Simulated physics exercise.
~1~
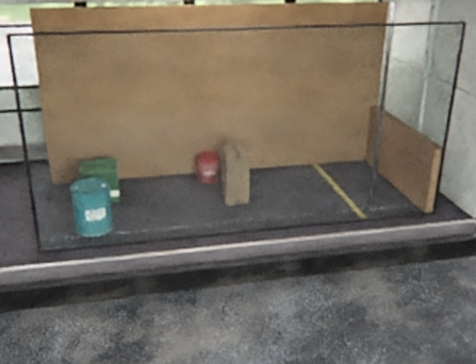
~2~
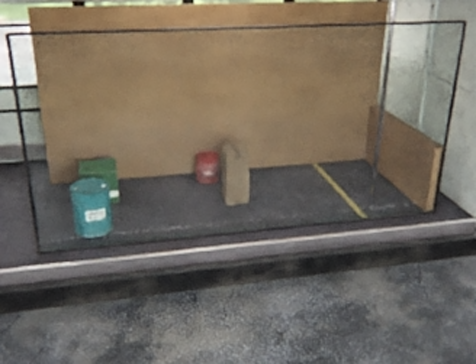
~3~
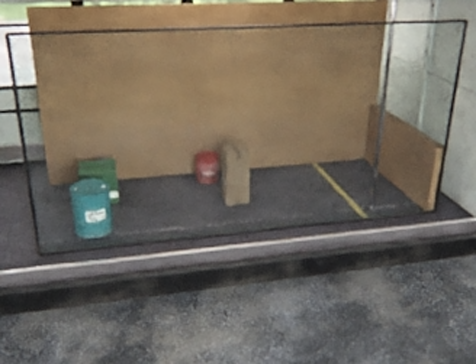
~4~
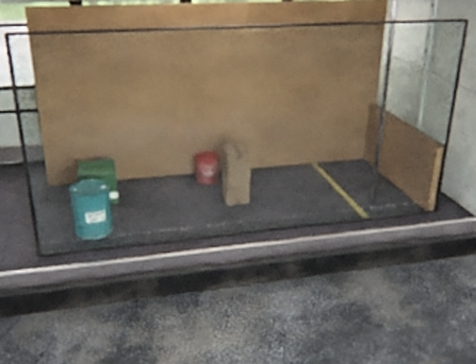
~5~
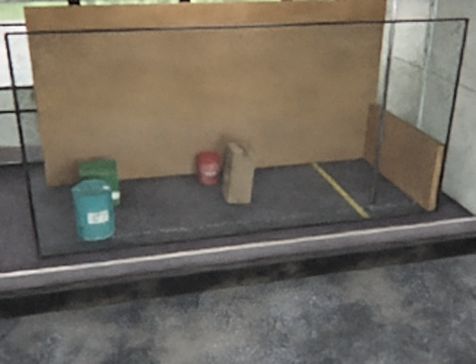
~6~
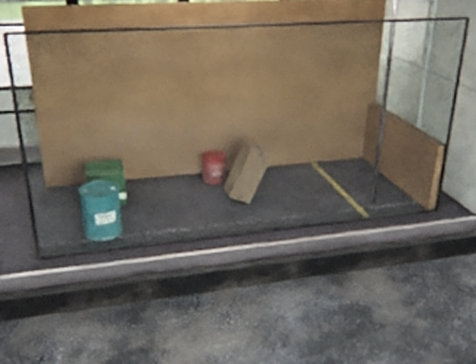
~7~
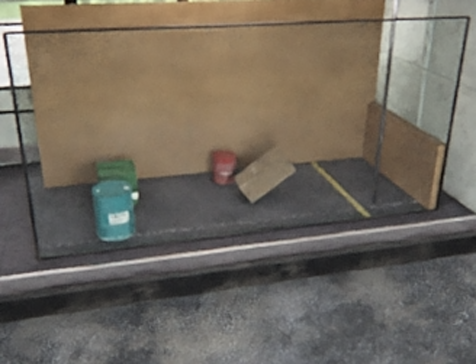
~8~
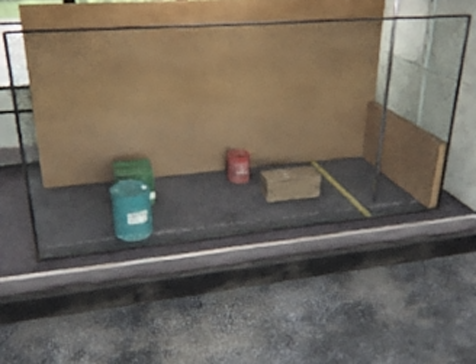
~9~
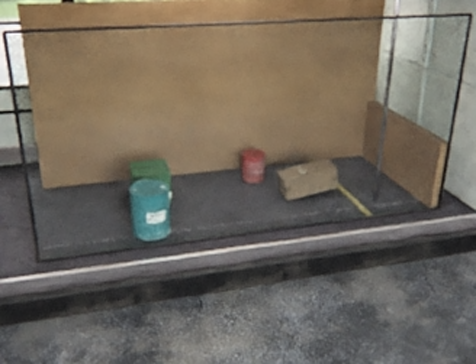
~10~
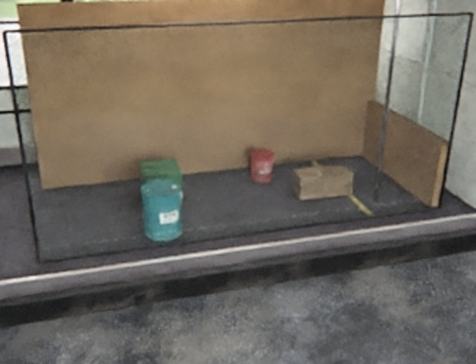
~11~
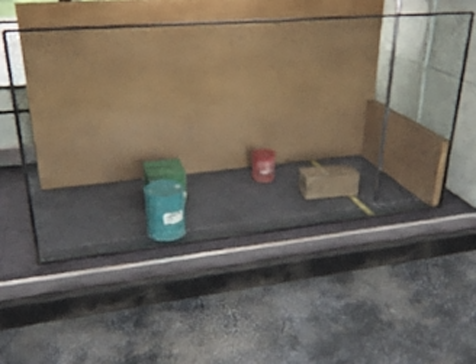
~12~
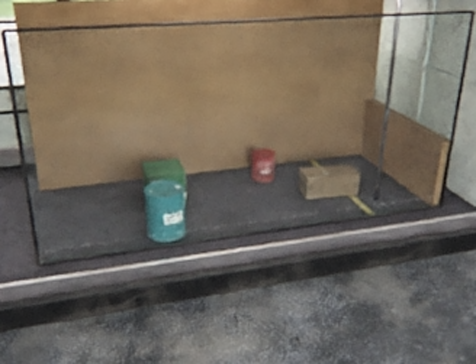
At the start, a teal drum, a green carton, a red bucket and a tall brown box stand still on the dark floor of a bay, with a large brown panel behind them and a yellow line to the right. Then the brown box leans to the right while the other things begin to slide the same way. The box tips over onto its side, and all four keep sliding right, the drum staying upright. They slow and stop together, with the brown box lying just short of the yellow line and the others resting farther left.
